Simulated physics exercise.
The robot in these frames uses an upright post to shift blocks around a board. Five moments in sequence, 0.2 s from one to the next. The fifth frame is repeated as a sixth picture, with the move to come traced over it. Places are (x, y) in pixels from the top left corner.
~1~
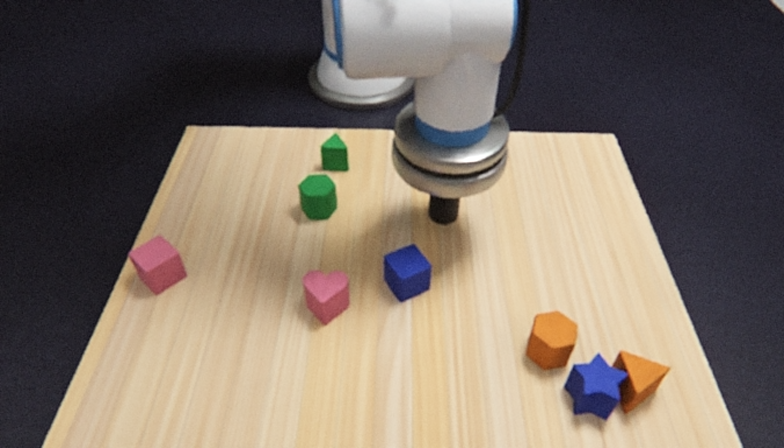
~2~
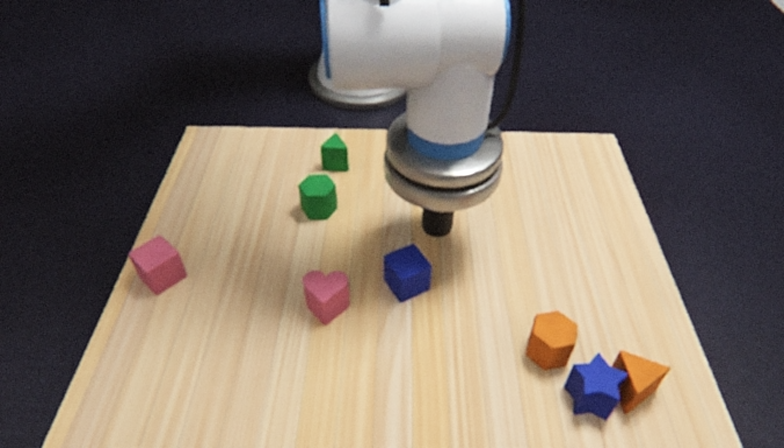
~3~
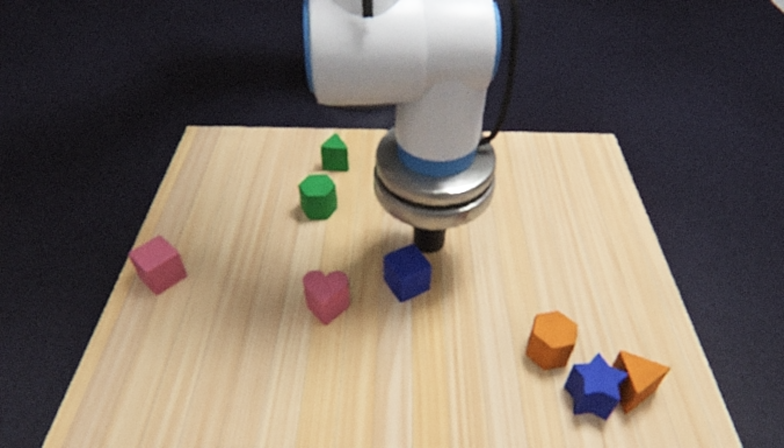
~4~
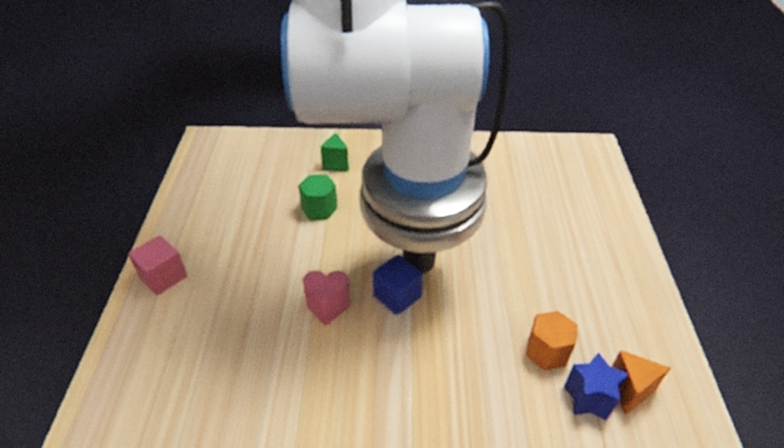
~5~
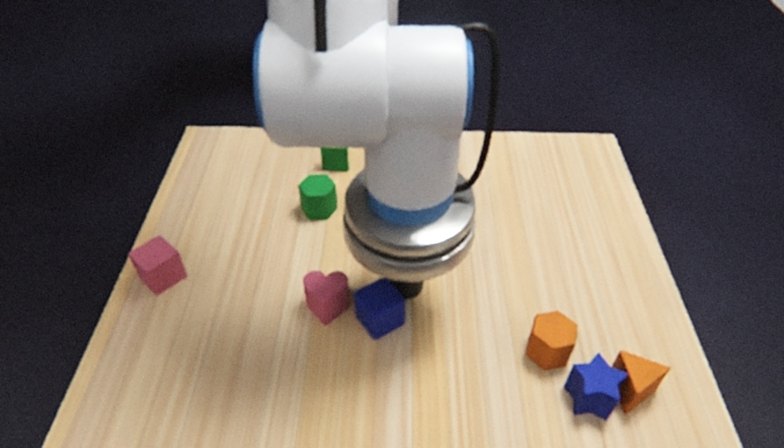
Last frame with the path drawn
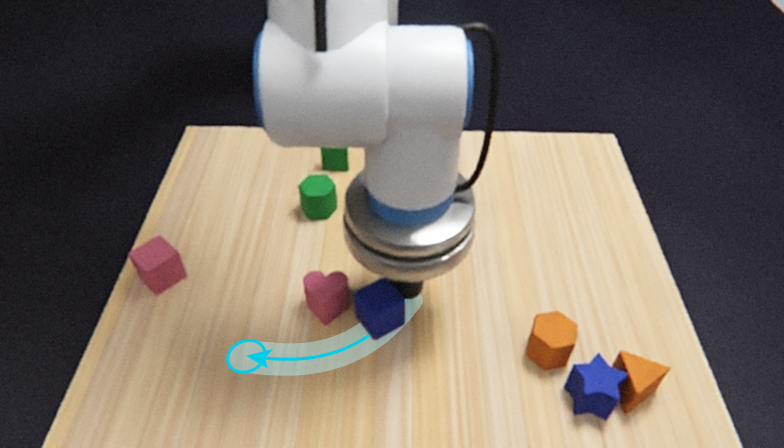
A white robot arm with blue bands and a dark post at its tip reaches over a pale wooden board against a dark floor, seen from above by a still camera. A blue cube and pink heart sit mid-board, green blocks behind, a pink cube at left, and two orange blocks with a blue star at front right. The post moves forward and slightly left, then pushes the blue cube toward the viewer and left, beside the unmoving heart.
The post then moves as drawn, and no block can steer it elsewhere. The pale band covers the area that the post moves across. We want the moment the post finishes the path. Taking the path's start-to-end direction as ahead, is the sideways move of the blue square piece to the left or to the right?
Left.
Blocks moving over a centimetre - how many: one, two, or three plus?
It's going to be one.
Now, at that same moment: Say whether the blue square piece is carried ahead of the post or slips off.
At that point it is off to one side or behind.
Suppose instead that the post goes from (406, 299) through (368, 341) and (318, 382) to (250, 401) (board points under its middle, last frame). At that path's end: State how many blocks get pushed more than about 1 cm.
1 block.
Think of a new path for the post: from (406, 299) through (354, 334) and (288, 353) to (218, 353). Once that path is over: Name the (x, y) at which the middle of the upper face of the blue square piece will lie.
At pixel (299, 362).
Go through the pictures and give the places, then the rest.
In the first frame, tip of the post at (443, 216), middles of tops, pink heart at (325, 283), blue square piece at (408, 261).
In the second frame, post at (437, 228), nothing pushed.
In the third frame, post at (429, 243), nothing pushed.
In the fourth frame, post at (419, 263), blue square piece at (398, 272).
In the fifth frame, post at (406, 287), pink heart at (325, 283), blue square piece at (380, 296).
The line goes from (406, 299) via (367, 337) and (309, 358), ending at (246, 356).
On the path given first. One third of the way, post at (366, 325); blue square piece at (337, 338).
Two thirds of the way, post at (306, 346); blue square piece at (290, 371), turned 60° anticlockwise.
At the end, post at (243, 344); pink heart unmoved; blue square piece at (288, 372), turned 65° anticlockwise.
